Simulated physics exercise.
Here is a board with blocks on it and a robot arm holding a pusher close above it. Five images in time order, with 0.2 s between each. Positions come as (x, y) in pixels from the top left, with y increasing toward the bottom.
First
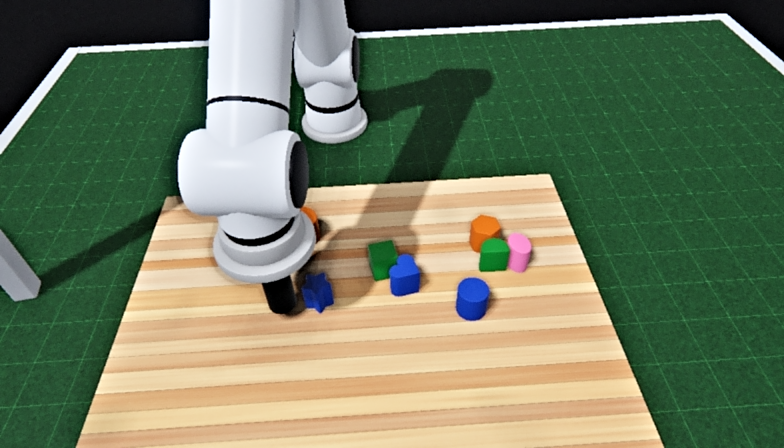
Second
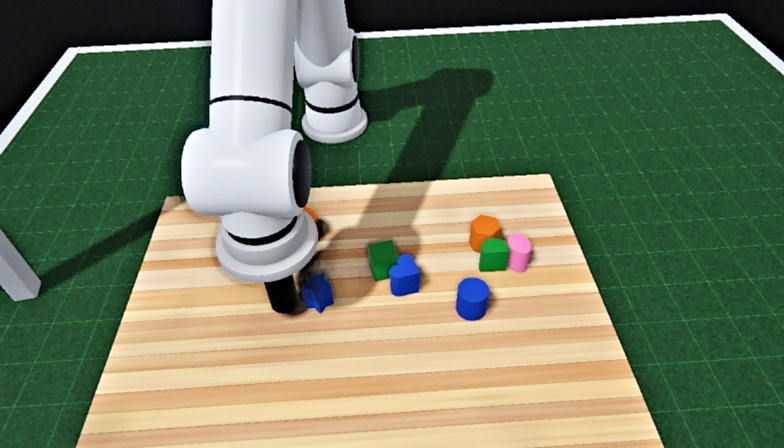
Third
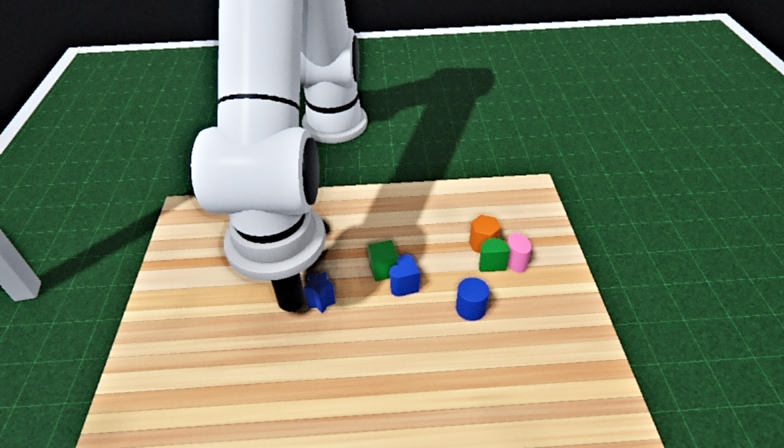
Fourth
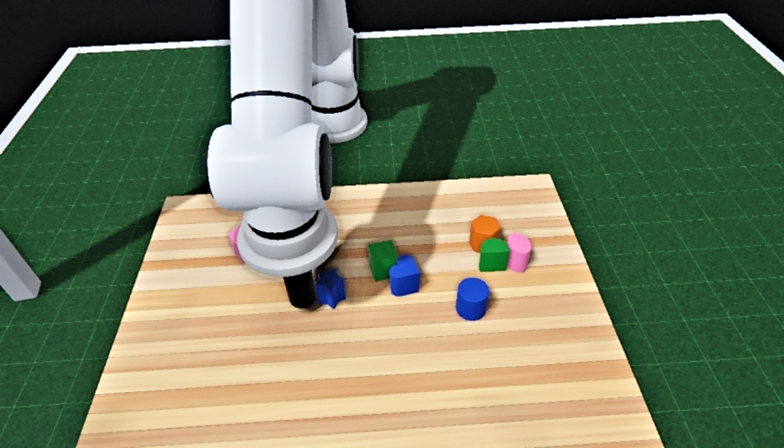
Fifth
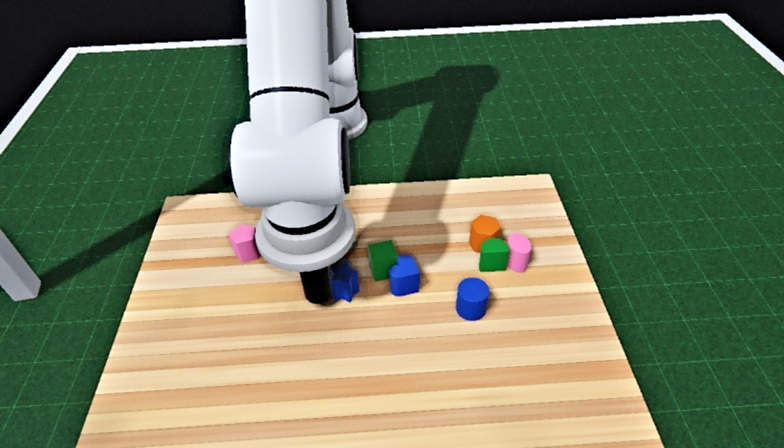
A white robot arm with a black pusher hovered over a wooden board of colored blocks, then slid the blue star a short way right, closer to the green and blue blocks.
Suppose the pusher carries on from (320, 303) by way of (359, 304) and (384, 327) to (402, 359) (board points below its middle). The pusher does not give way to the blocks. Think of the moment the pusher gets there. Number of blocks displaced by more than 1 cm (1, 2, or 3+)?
One block moves more than 1 cm.
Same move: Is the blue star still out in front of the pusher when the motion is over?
No - that is not the case.
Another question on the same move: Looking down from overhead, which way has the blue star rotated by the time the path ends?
Rotates counter-clockwise.
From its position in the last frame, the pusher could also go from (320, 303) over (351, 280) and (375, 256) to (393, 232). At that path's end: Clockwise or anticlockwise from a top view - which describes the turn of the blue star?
Viewed from above, clockwise.
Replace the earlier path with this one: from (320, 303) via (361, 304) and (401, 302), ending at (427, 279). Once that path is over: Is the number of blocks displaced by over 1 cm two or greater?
It seems so.
The first path, step by step. One third of the way, pusher (358, 294); blue star (365, 266), turned 65° anticlockwise.
Two thirds of the way, pusher (383, 318); blue star (366, 266), turned 75° anticlockwise.
At the end, pusher (402, 350); blue star (366, 266), turned 75° anticlockwise; blue heart block still.
